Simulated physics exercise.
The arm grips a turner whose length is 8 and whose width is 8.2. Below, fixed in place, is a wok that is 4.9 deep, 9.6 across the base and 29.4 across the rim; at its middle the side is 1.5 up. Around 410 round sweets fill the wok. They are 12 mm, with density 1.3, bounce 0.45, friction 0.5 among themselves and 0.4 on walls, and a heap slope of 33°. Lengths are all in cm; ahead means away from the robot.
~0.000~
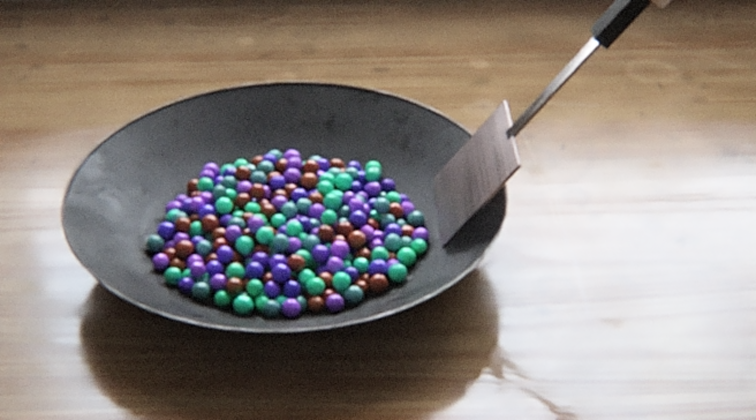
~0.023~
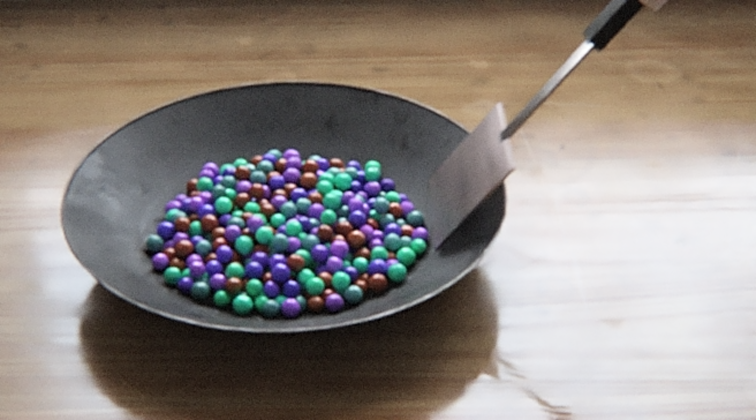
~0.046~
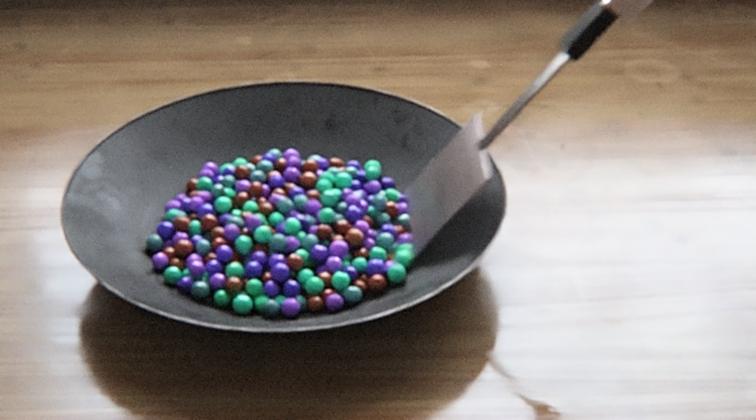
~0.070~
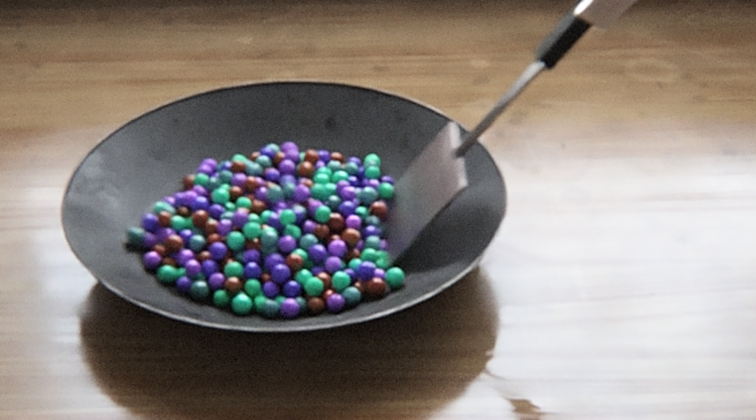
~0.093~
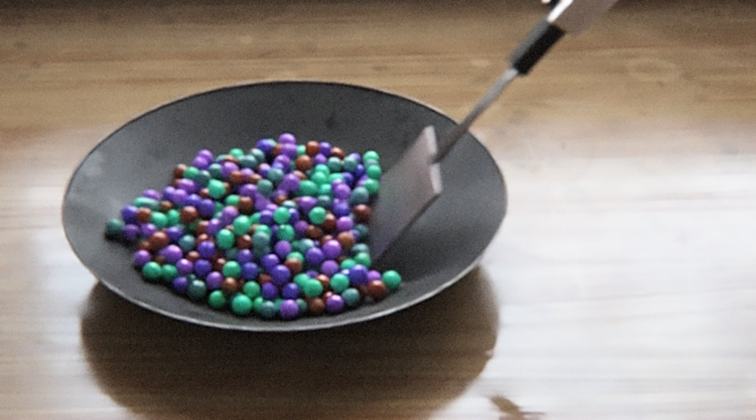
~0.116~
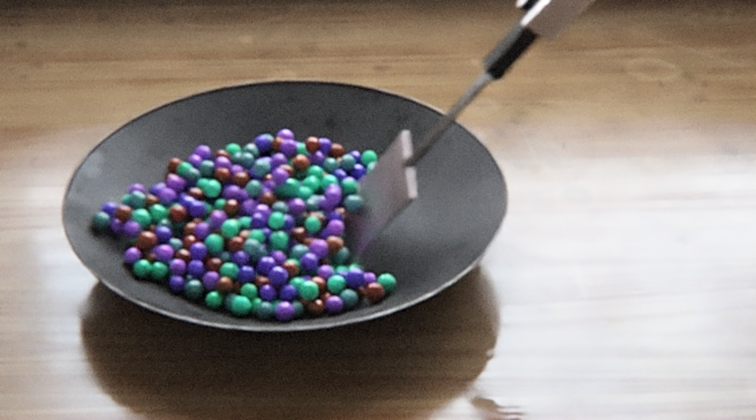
The video shows a turner entering a dark wok of small round purple, green and brown sweets from the right, then pushing steadily leftward through them, so the heap shifts and spreads toward the left side.
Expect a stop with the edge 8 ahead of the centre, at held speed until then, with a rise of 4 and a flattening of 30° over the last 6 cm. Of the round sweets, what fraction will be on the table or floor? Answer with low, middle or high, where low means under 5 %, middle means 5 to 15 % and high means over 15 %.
Middle.
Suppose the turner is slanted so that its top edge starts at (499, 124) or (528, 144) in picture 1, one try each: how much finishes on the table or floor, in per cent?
About 5% and 5%.
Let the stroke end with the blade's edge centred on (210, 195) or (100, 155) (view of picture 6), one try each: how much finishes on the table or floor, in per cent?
Estimates, in order: 0 % and 35 %.
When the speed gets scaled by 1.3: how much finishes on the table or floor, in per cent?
Estimate: Approx. 25 %.
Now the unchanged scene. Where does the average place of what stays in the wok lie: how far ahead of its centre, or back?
4.5 cm ahead.
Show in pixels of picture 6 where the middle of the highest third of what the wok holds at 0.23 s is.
The middle lies somewhere about (146, 198).
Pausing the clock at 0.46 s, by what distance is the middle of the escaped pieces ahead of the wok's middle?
I reckon roughly 18 centimetres.
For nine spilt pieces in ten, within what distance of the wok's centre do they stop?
About 30 cm.
After 0.17 s, sloping 53°, highest piece 6 above the table; 412 in the wok.
After 0.23 s, sloping 40°, highest piece 7 above the table; 412 in the wok.
After 0.46 s, sloping 23°, highest piece 6 above the table; 375 in the wok, 28 on the table or floor, 9 on the blade or in flight.
After 1.51 s, sloping 23°, highest piece 5 above the table; 373 in the wok, 39 on the table or floor.
At rest, 373 in the wok, 39 on the table or floor. That is 9 % on the table or floor.
